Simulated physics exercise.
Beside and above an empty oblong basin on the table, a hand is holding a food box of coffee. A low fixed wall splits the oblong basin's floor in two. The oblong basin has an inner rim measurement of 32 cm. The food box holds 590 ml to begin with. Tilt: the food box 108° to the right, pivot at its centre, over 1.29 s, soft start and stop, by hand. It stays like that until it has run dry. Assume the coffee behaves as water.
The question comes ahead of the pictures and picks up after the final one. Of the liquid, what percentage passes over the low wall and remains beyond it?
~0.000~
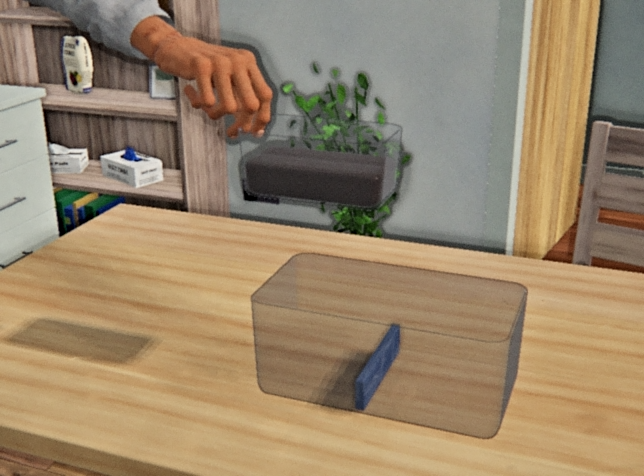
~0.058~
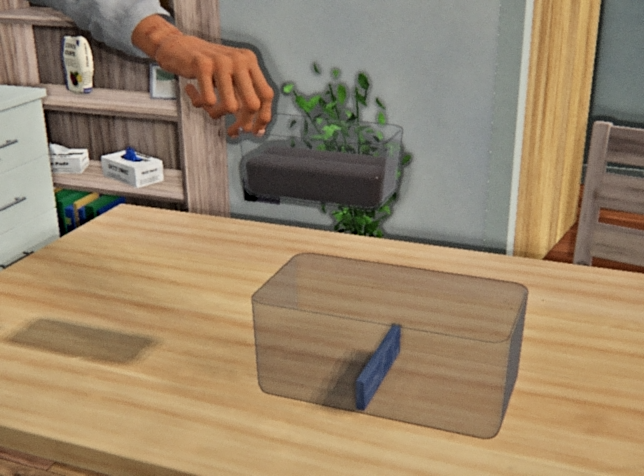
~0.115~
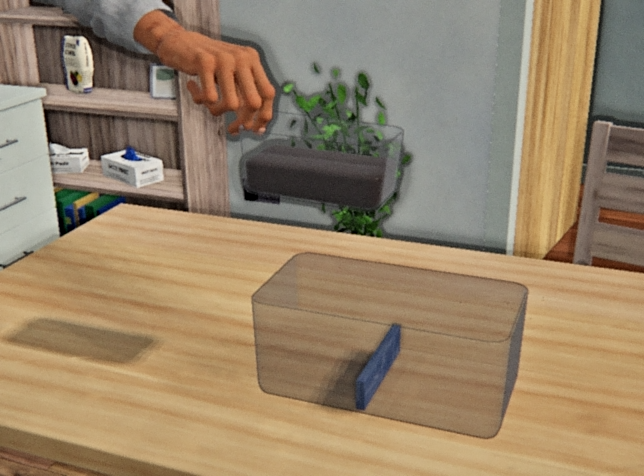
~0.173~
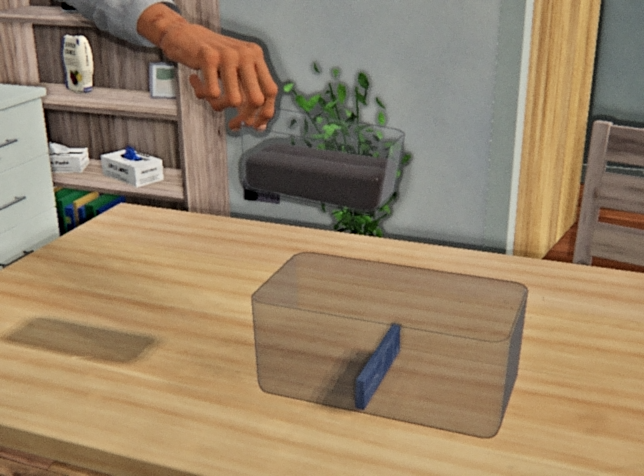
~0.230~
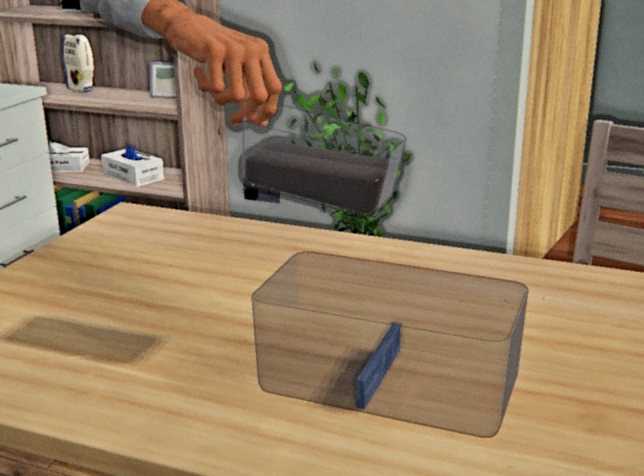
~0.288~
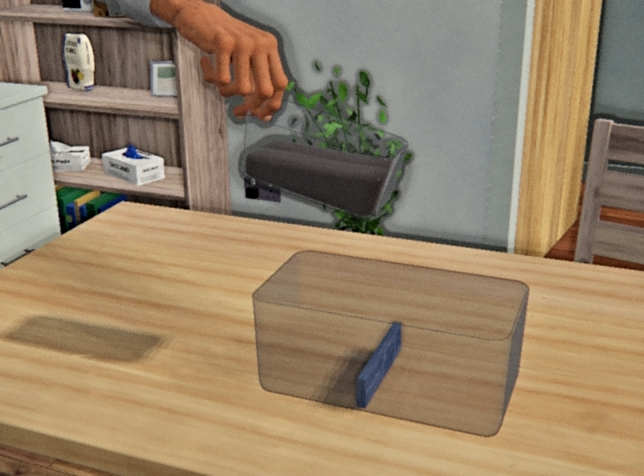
The far part has about 87 per cent.
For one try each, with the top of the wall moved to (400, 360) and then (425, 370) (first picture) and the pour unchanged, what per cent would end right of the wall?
Respectively 70 and 50 %.
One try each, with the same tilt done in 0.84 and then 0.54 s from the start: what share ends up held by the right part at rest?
I'd expect close to 80 per cent and then close to 85 per cent.
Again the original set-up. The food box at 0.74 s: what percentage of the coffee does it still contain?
I'd estimate some 52 % remains.
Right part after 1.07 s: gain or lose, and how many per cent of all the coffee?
The amount climbs by around 14.
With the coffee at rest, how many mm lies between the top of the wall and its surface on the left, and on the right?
Left side: Around 40 mm. Right side: Around 22 mm.
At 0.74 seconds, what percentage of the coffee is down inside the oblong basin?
Close to 12 in a hundred.
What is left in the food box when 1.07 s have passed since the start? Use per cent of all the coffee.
About 10 percent.
After 0.74 s the tilt is 66° and 52 per cent is still to pour, 0 is left of the wall and 11 right of it.
After 1.07 s the tilt is 100° and 11 per cent is still to pour, 3 is left of the wall and 74 right of it.
After 1.41 s the tilt is 108° and 0 per cent is still to pour, 11 is left of the wall and 87 right of it.
After 1.79 s the tilt is 108° and 0 per cent is still to pour, 11 is left of the wall and 87 right of it.
In the end 11 per cent lies left of the wall, 87 right of it and 2 outside.
